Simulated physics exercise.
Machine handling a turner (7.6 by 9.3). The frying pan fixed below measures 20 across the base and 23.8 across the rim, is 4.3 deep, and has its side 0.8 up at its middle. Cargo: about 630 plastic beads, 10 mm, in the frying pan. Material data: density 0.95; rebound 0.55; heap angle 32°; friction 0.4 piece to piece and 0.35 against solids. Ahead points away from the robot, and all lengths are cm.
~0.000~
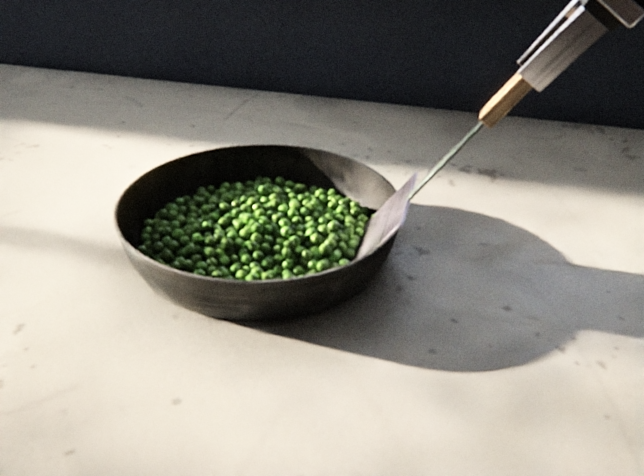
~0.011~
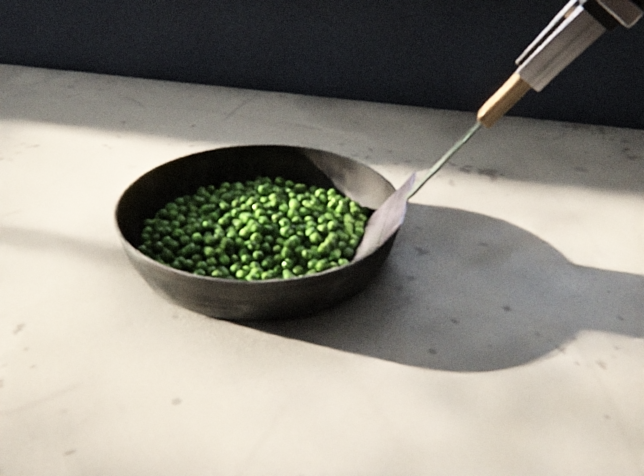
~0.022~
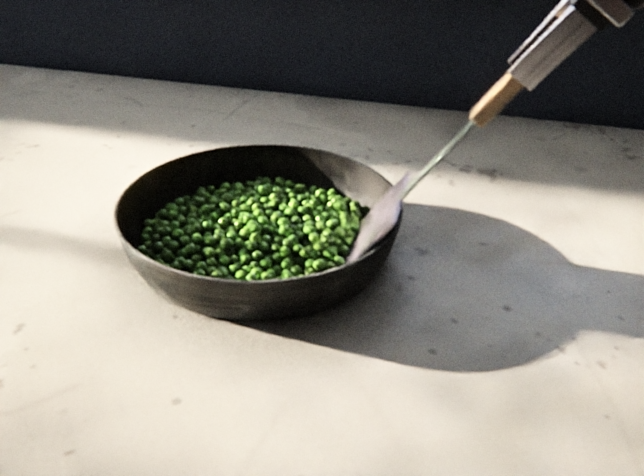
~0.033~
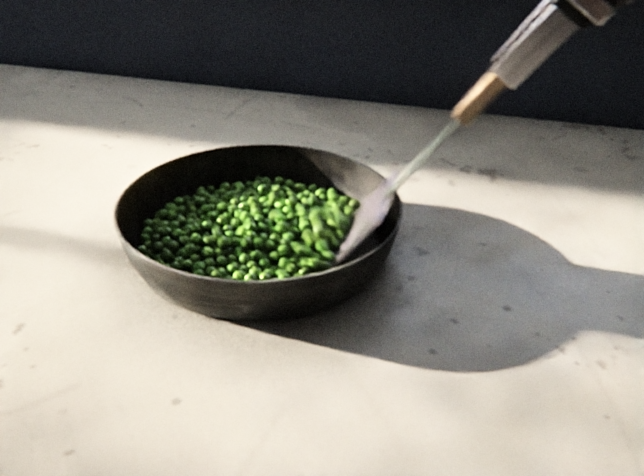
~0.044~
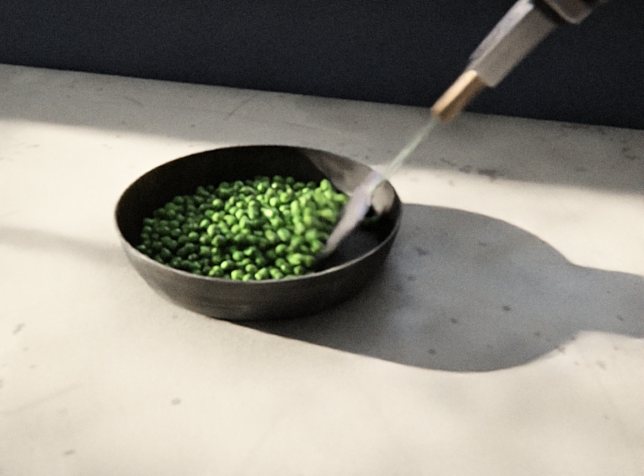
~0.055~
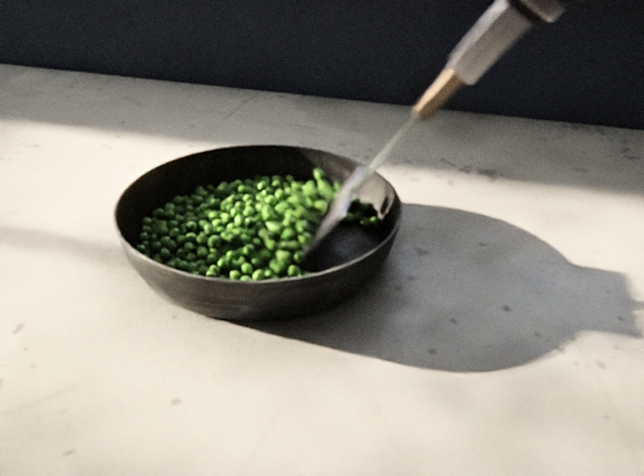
In this clip, a machine holding a turner slides its blade from the right rim of a dark frying pan leftward through small green beads, pushing them into a higher heap and baring part of the pan's right side.
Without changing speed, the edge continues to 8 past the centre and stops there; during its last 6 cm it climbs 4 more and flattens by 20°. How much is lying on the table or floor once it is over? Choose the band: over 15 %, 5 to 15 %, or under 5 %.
Over 15 %.
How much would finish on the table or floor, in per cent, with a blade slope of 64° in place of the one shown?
In that case around 25 per cent.
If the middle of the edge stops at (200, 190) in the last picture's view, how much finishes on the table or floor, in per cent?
Estimate: Approx. 20 %.
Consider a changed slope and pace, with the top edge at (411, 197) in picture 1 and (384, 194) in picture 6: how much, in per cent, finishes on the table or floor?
It works out to about 10 %, more or less.
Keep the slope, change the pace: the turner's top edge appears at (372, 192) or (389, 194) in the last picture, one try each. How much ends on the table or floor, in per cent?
Some 20 and 5 per cent.
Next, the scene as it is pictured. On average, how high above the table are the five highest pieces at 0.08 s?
Roughly 7 cm above the table.
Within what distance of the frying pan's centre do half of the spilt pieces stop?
Looks like roughly 48 centimetres to me.
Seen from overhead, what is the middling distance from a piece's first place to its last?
Around 3 cm, measured level.
After 0.08 s, sloping 55°, highest piece 8 above the table; 630 in the frying pan.
After 0.11 s, sloping 50°, highest piece 9 above the table; 630 in the frying pan.
After 0.32 s, sloping 35°, highest piece 7 above the table; 471 in the frying pan, 144 on the table or floor, 15 on the blade or in flight.
After 1.37 s, sloping 35°, highest piece 4 above the table; 471 in the frying pan, 159 on the table or floor.
In the end, 471 in the frying pan, 159 on the table or floor. That is 25 % on the table or floor.
